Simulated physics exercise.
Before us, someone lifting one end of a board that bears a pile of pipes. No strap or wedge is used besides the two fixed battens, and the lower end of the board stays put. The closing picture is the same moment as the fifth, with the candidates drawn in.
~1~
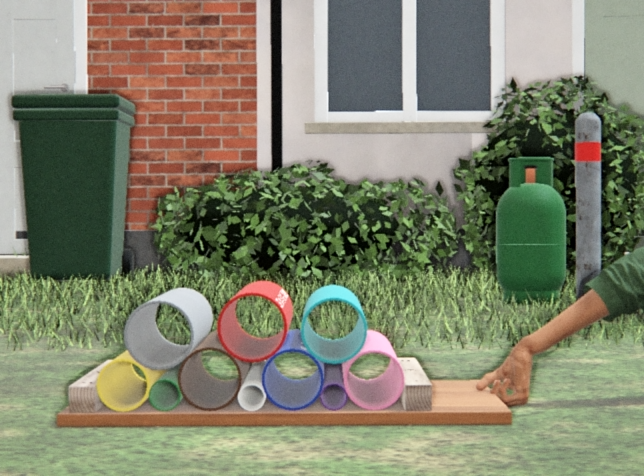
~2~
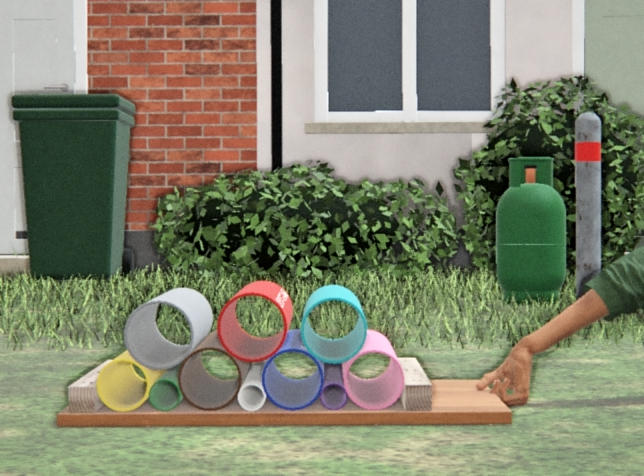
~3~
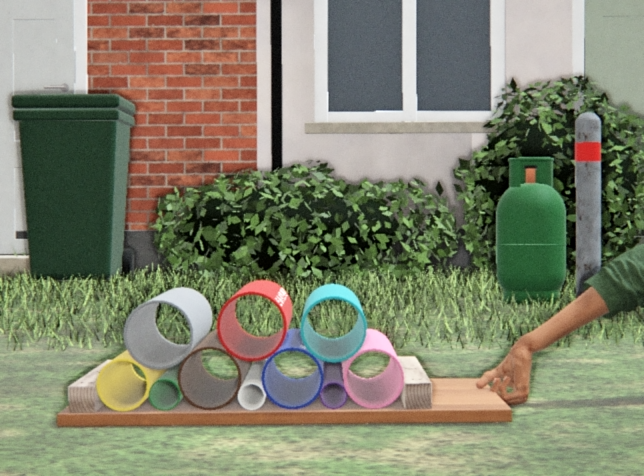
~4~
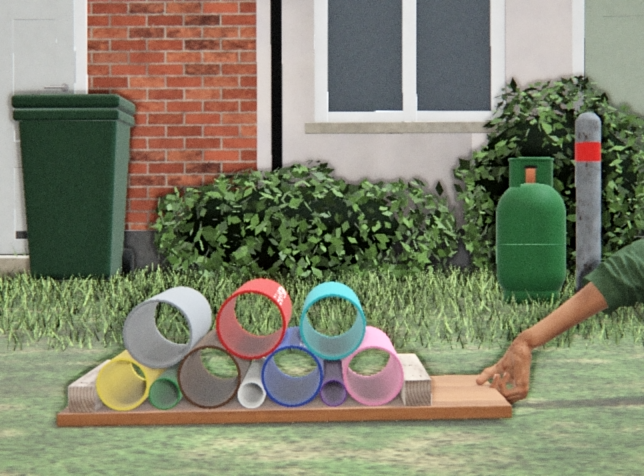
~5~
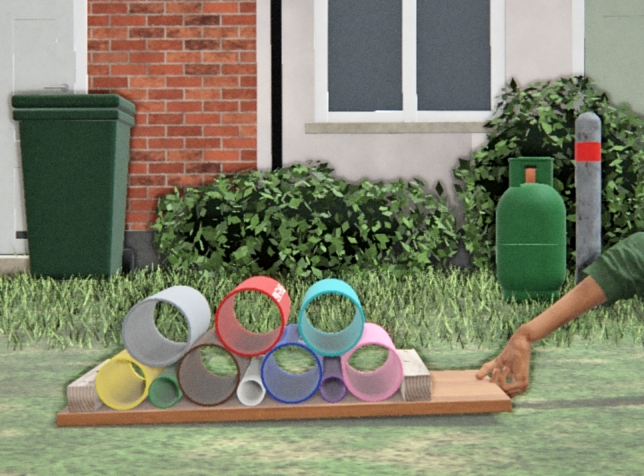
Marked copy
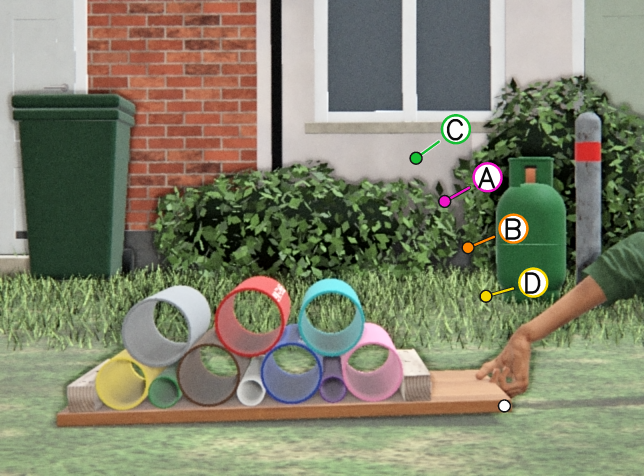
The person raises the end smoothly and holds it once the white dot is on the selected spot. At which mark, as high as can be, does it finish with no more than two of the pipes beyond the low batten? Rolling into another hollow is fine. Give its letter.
Lift it to C and no more.
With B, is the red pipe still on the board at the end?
Yes, with B.
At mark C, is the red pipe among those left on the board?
Yes.
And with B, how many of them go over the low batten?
With B, none.
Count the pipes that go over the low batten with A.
It comes to none.
On the copy, A at (445, 201); B at (468, 248); C at (416, 158); D at (486, 296); the white dot at (505, 406).
On C. First, board at 20°.
Then, board at 36°.
Finally, board at 36°, one over the low batten (grey).
By contrast, A none over the low batten; B none over the low batten; D none over the low batten.
